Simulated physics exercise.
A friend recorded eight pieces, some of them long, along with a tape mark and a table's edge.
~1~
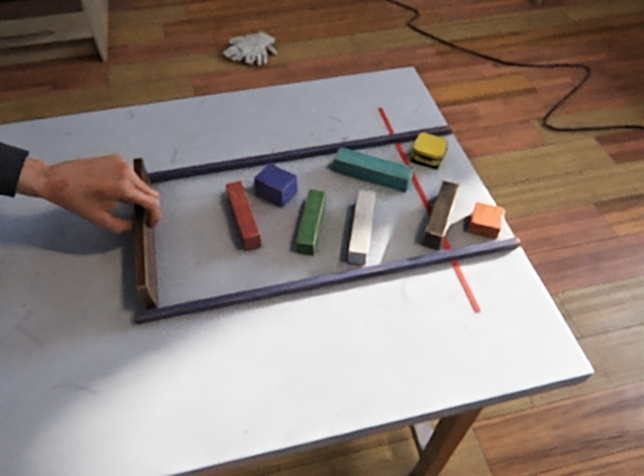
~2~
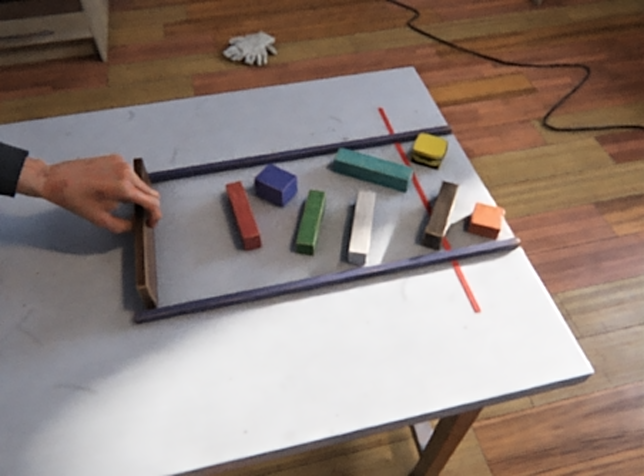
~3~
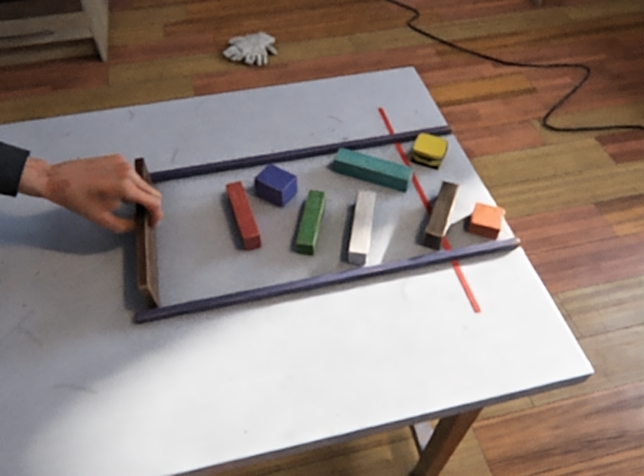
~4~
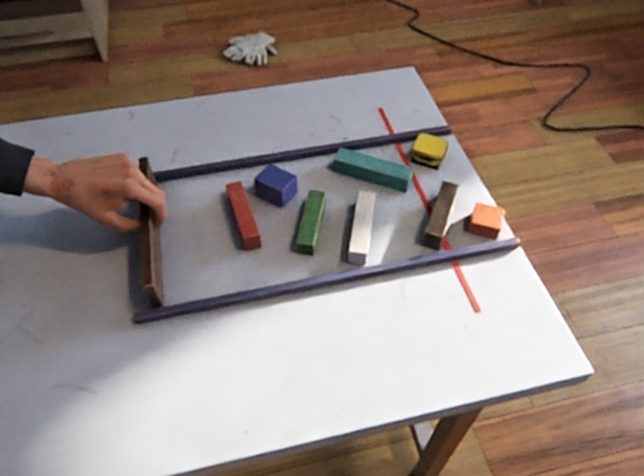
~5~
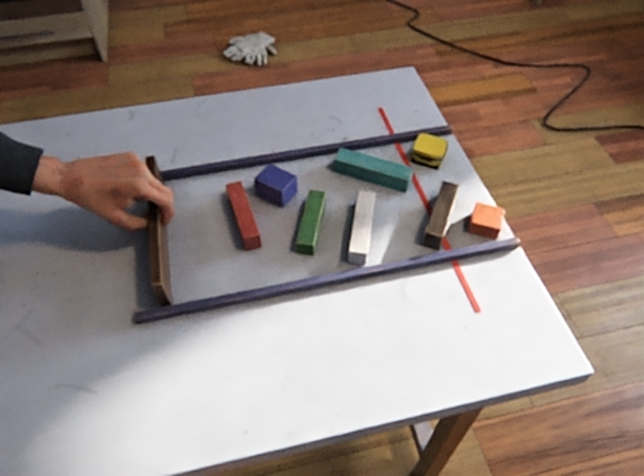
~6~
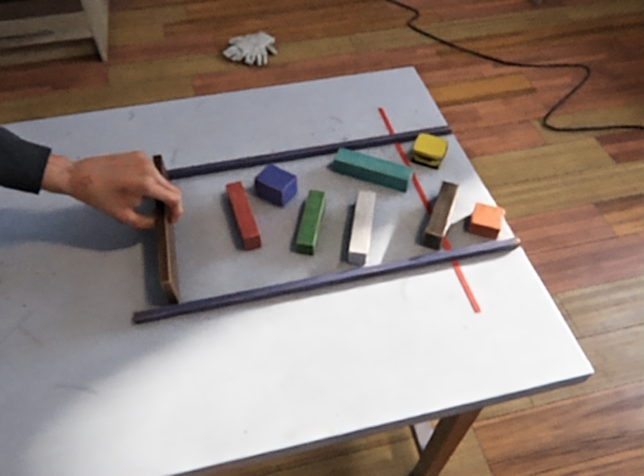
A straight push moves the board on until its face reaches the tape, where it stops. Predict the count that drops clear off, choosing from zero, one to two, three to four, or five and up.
The count is one to two.
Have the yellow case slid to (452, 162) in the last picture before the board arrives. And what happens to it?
Result: It comes off.
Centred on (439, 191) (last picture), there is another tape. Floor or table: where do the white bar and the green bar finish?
The white bar survives; the green bar survives.
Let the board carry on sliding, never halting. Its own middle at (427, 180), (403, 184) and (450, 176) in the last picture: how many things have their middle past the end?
The counts would come out as 2, 0 and 5.
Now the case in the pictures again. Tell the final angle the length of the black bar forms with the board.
About 30°.
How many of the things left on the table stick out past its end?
Count of overhanging things: 2.
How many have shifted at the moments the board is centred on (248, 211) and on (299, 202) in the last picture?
First 2, then 3.
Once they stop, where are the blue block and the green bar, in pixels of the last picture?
Going in order: First (440, 162), then (459, 202).
A little later, none off yet; orange block at rest near (486, 220); yellow case at rest near (429, 152); black bar at rest near (441, 214).
When it is over, the number that fall off is one or two; down, yellow case and orange block.
